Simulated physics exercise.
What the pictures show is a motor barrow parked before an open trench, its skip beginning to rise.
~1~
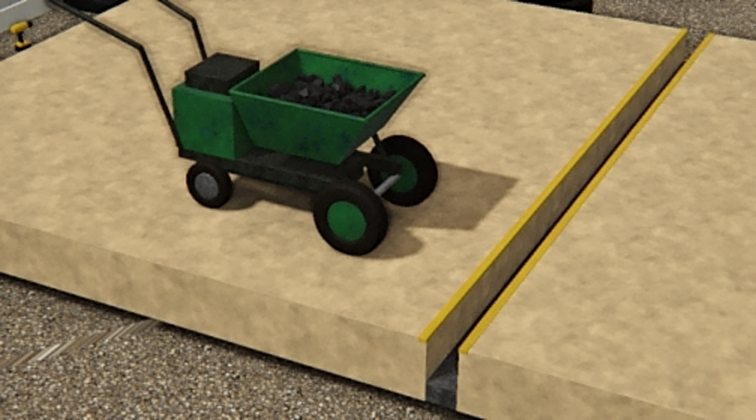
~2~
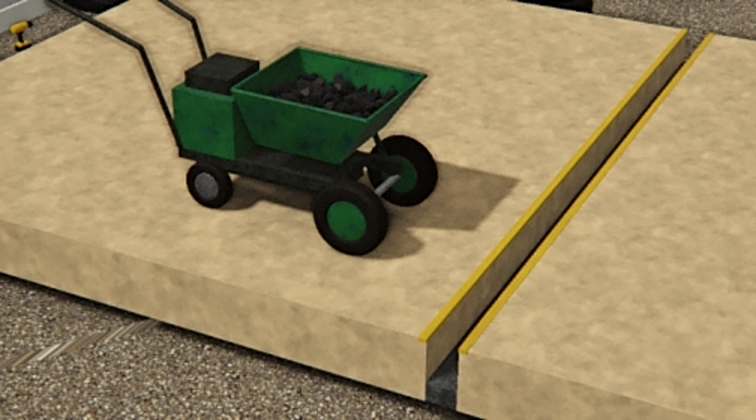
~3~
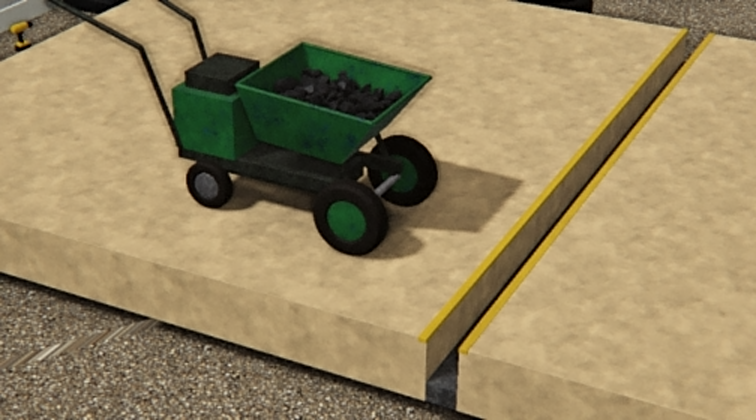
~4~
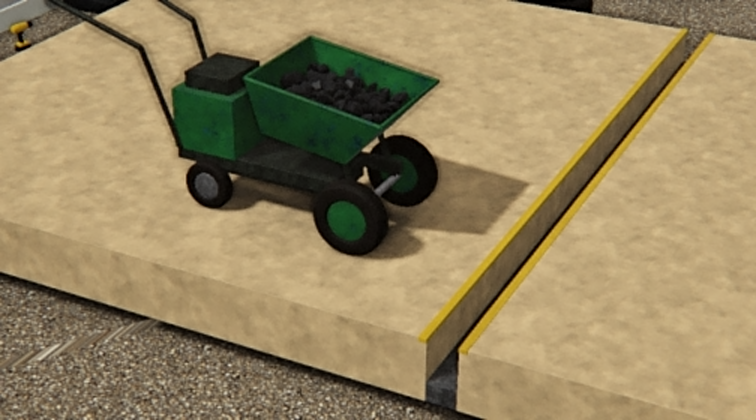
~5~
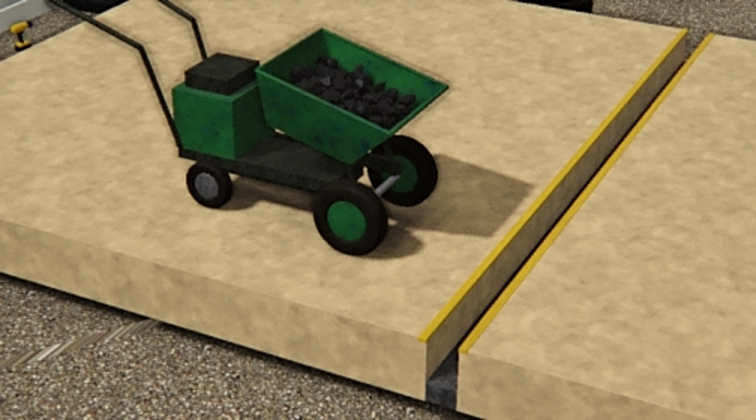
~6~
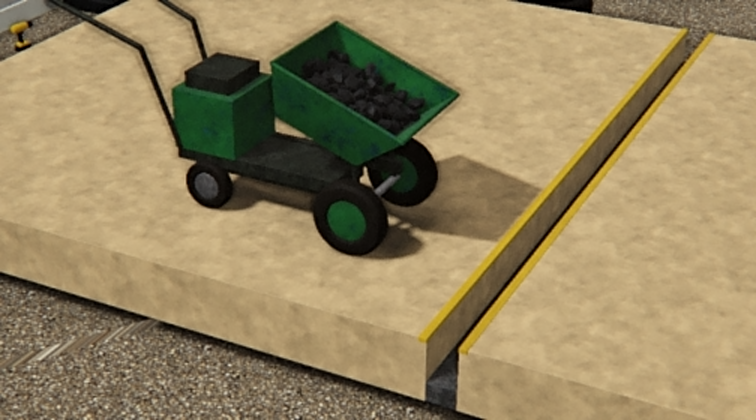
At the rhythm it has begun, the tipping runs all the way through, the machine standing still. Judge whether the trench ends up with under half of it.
Majority in.
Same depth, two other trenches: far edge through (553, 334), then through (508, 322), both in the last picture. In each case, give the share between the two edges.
The first case gives around 100 percent, and the second around 90 percent.
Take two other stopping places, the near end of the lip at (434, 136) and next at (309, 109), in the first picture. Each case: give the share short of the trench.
In order: 0 % and 60 %.
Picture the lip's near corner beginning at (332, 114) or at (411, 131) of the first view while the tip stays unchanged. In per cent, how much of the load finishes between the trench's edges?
Position 1 near 50 %, position 2 near 10 %.
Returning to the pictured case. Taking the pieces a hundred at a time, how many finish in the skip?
Close to 0 in a hundred.
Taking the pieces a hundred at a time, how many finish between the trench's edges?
Roughly 70 in a hundred.
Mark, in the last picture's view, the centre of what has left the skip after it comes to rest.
(512, 272).
Soon, skip tipped steeply; all in the skip.
A while on, skip tipped right over; most in the skip; a small part short of the trench; a small part in or heaped over the trench; a stray few falling.
Towards the end, skip tipped right over; a small part in the skip; a small part short of the trench; about two thirds in or heaped over the trench; about a quarter beyond it.
Finally, skip tipped right over; a small part short of the trench; about two thirds in or heaped over the trench; about a quarter beyond it.
